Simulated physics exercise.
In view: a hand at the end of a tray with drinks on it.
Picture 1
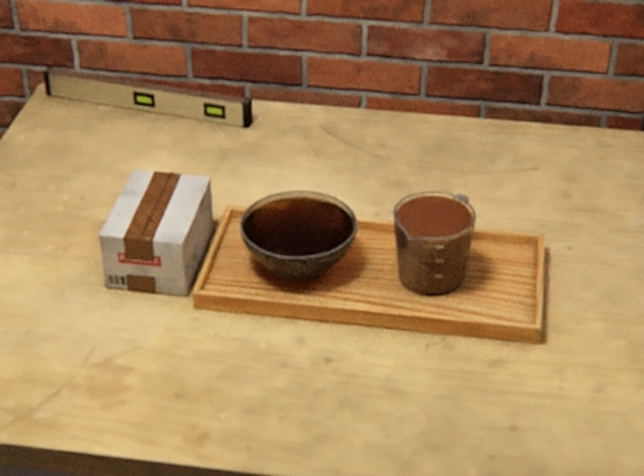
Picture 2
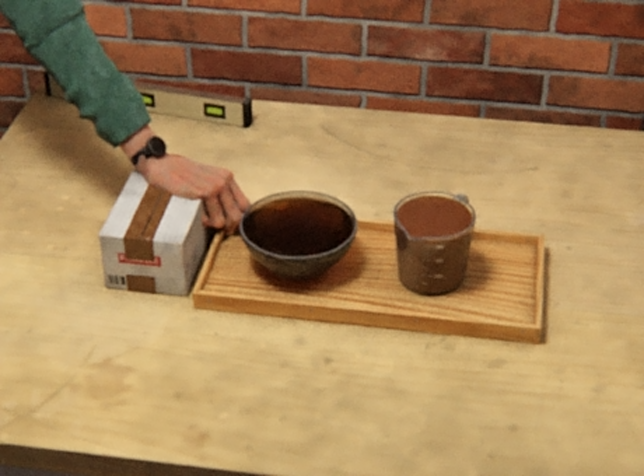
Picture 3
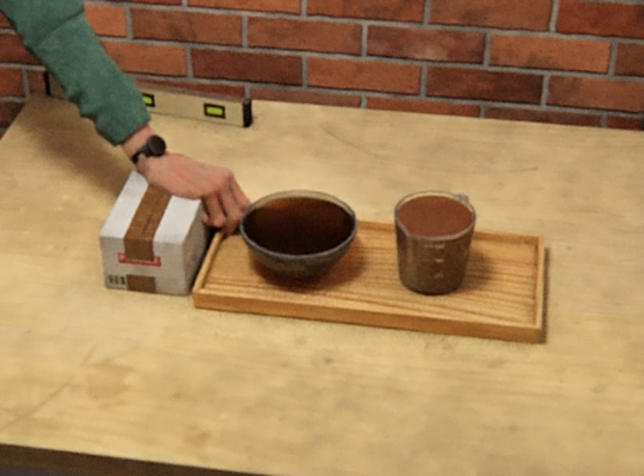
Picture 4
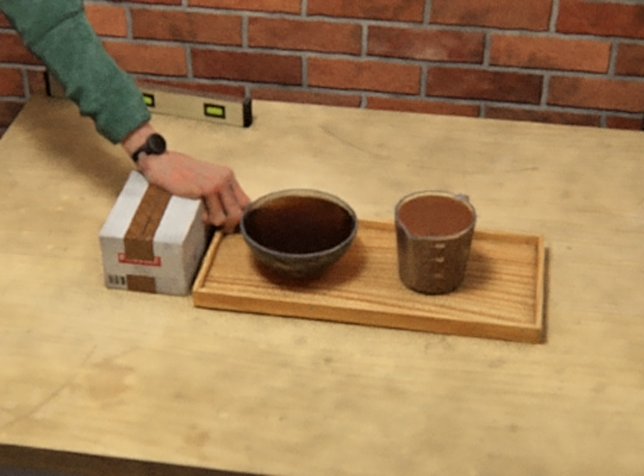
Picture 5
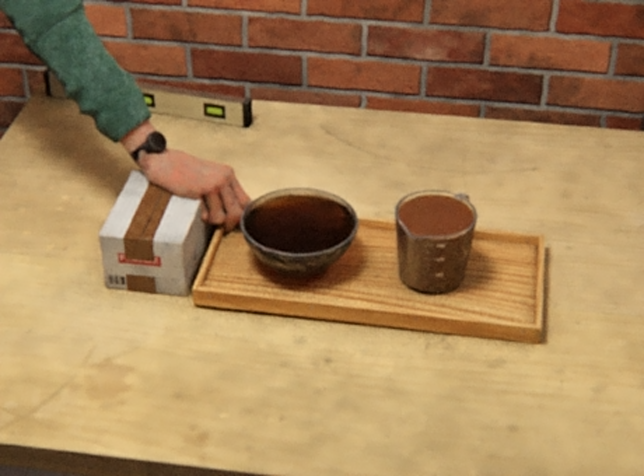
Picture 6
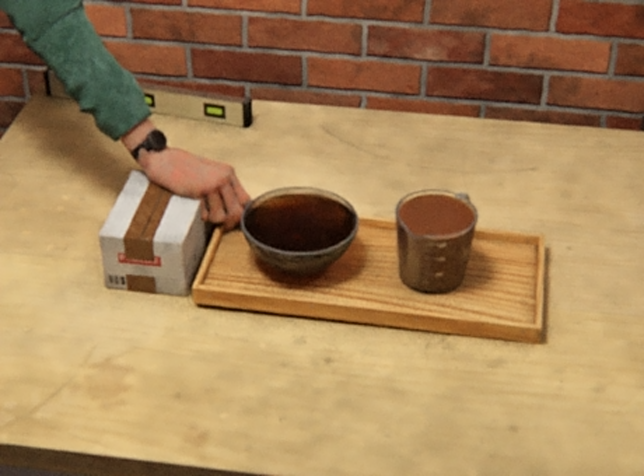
A wooden tray holding a dark bowl and a clear measuring jug, both nearly full of brown liquid, sits on a pale wooden table before a red brick wall, seen from slightly above. A white box with brown tape stands to the left, a spirit level behind it. A green-sleeved arm with a black watch takes the tray's left end and raises it very slightly, the camera still.
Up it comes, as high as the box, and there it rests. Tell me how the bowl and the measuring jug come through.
The bowl slops over and the measuring jug slops over.
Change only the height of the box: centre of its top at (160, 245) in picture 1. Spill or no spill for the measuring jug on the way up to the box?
Verdict: Loses none.
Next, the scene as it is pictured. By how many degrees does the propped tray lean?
Some 13 degrees.
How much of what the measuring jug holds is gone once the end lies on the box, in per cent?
Close to 6 %.
Next, the tray slopes by about 7°; bowl, its rim is dry; measuring jug, its rim is dry.
After that, the tray slopes by about 14°; bowl, it has slopped over; measuring jug, it has slopped over.
Finally, the tray slopes by about 13°, resting on the box; bowl, it has slopped over; measuring jug, it has slopped over.
